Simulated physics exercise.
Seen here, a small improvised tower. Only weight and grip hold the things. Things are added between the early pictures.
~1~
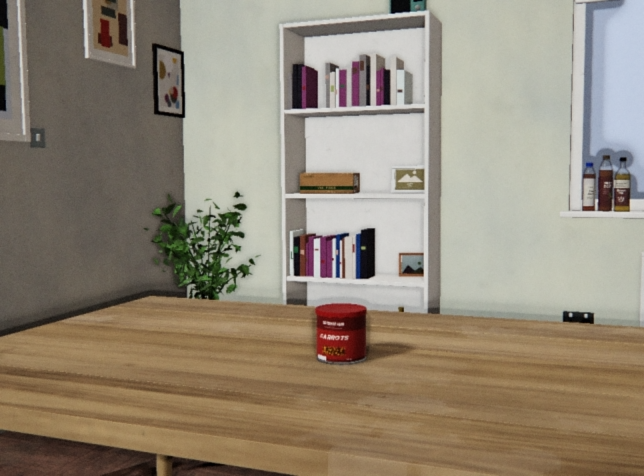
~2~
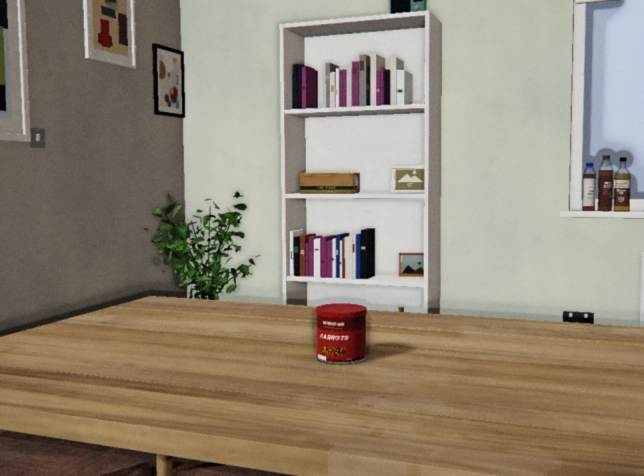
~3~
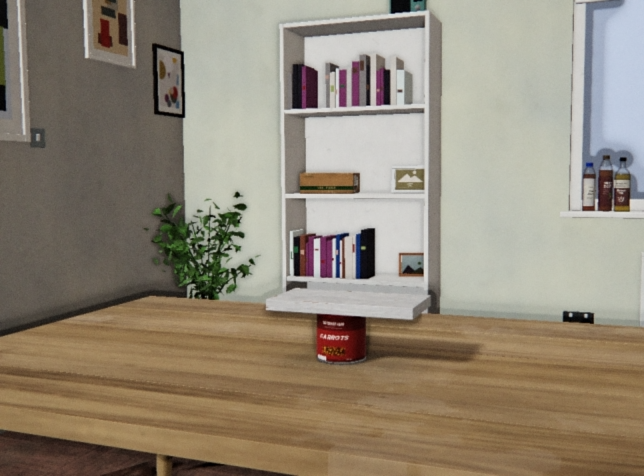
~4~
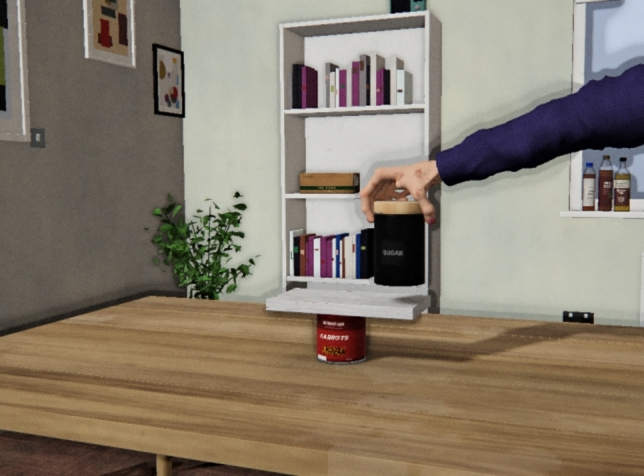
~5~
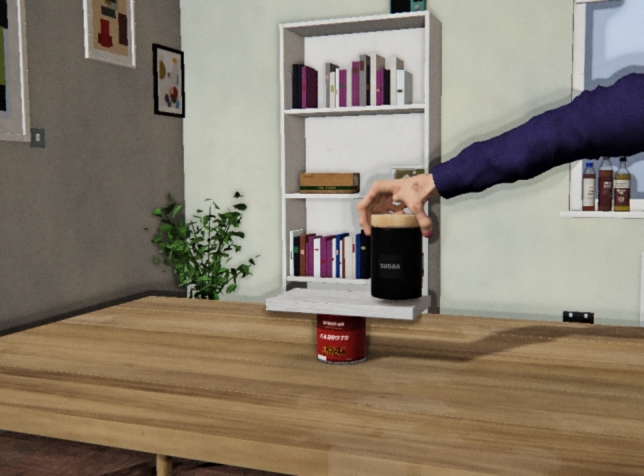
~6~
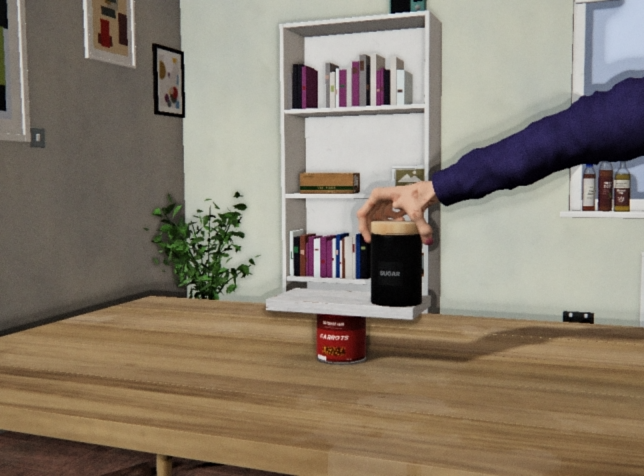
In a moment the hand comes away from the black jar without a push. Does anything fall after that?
As it turns out, it comes apart.
Then, 0.40 s past the last view, black jar now fallen; white board rocked 67° from its first pose.
Then, 0.70 s past the last view, white board rocked 27° from its first pose; red tin displaced a little.
Finally, fallen, white board and black jar; red tin still in place. The stack gives way.
